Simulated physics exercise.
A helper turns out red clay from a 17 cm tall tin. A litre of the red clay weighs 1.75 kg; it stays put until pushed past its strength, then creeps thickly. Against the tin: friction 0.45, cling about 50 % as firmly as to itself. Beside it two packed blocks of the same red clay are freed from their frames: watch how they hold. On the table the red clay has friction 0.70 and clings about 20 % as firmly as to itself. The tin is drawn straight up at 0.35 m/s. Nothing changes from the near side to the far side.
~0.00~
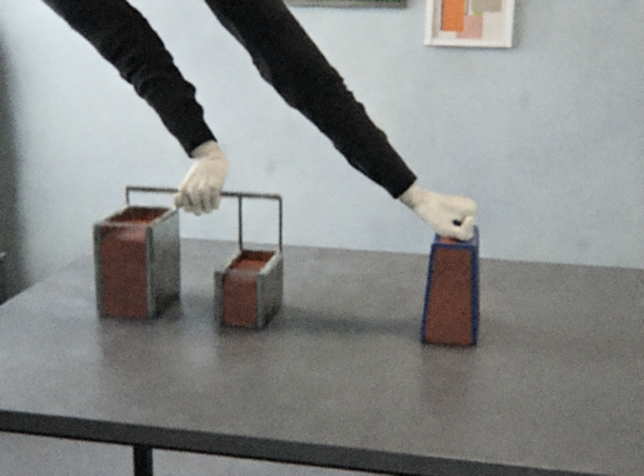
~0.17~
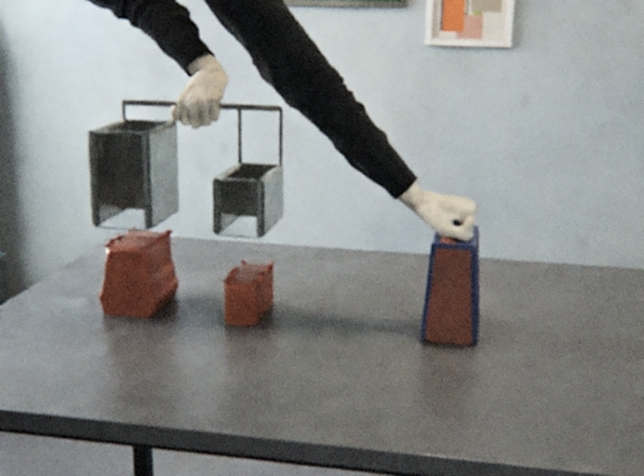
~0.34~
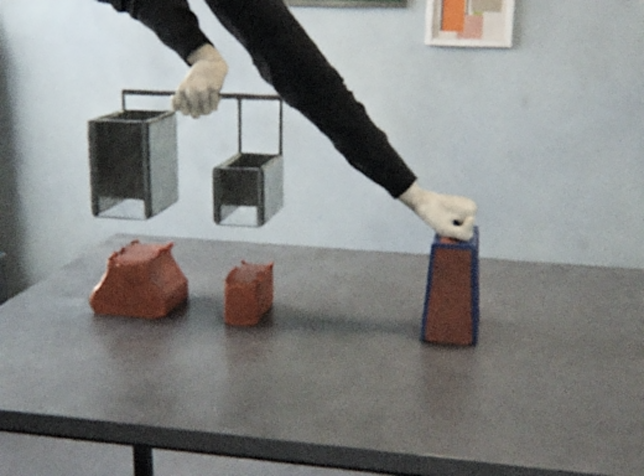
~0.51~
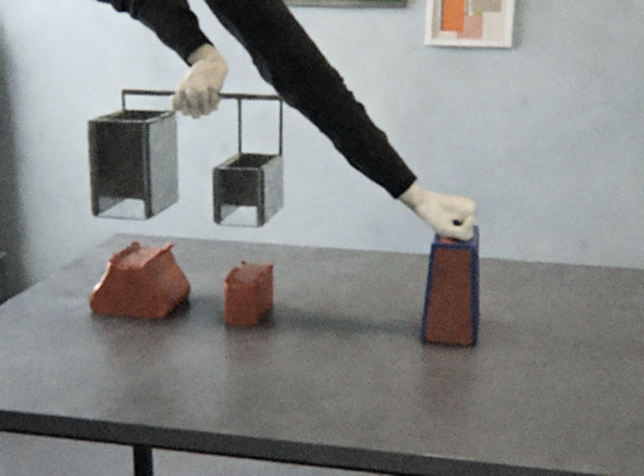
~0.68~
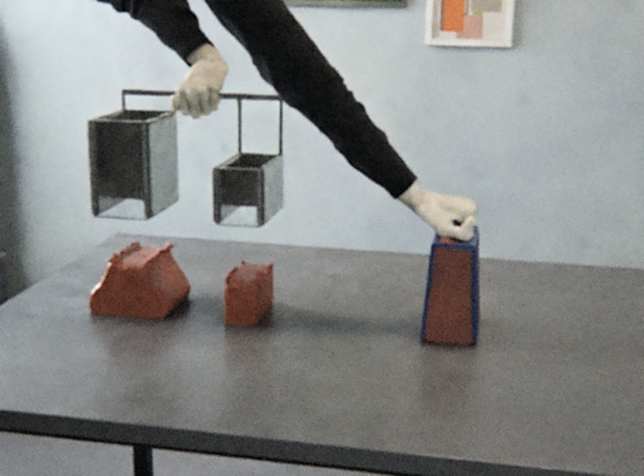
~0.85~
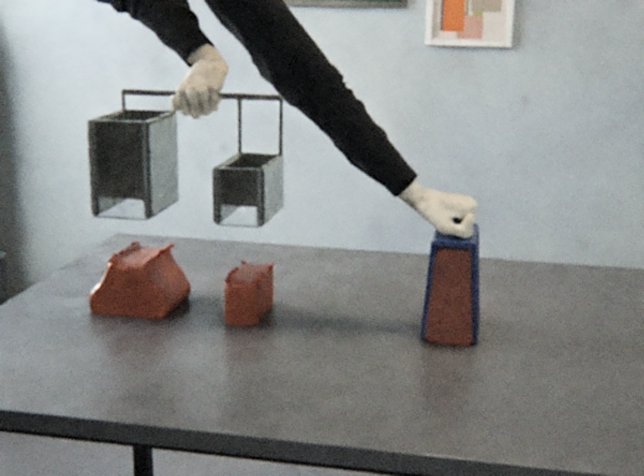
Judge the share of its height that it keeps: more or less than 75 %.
The result is less than 75 %.
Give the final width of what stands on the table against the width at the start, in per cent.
About 180 %.
After 1.11 s, the tin is up by 9.1 cm.
After 1.42 s, the tin is up by 20 cm; what stands on the table is 64 % of the tin's depth.
After 1.73 s, the tin is up by 29 cm; what stands on the table is 63 % of the tin's depth.
After 2.04 s, the tin is up by 29 cm; what stands on the table is 63 % of the tin's depth.
After 2.14 s, the tin is up by 29 cm; what stands on the table is 63 % of the tin's depth.
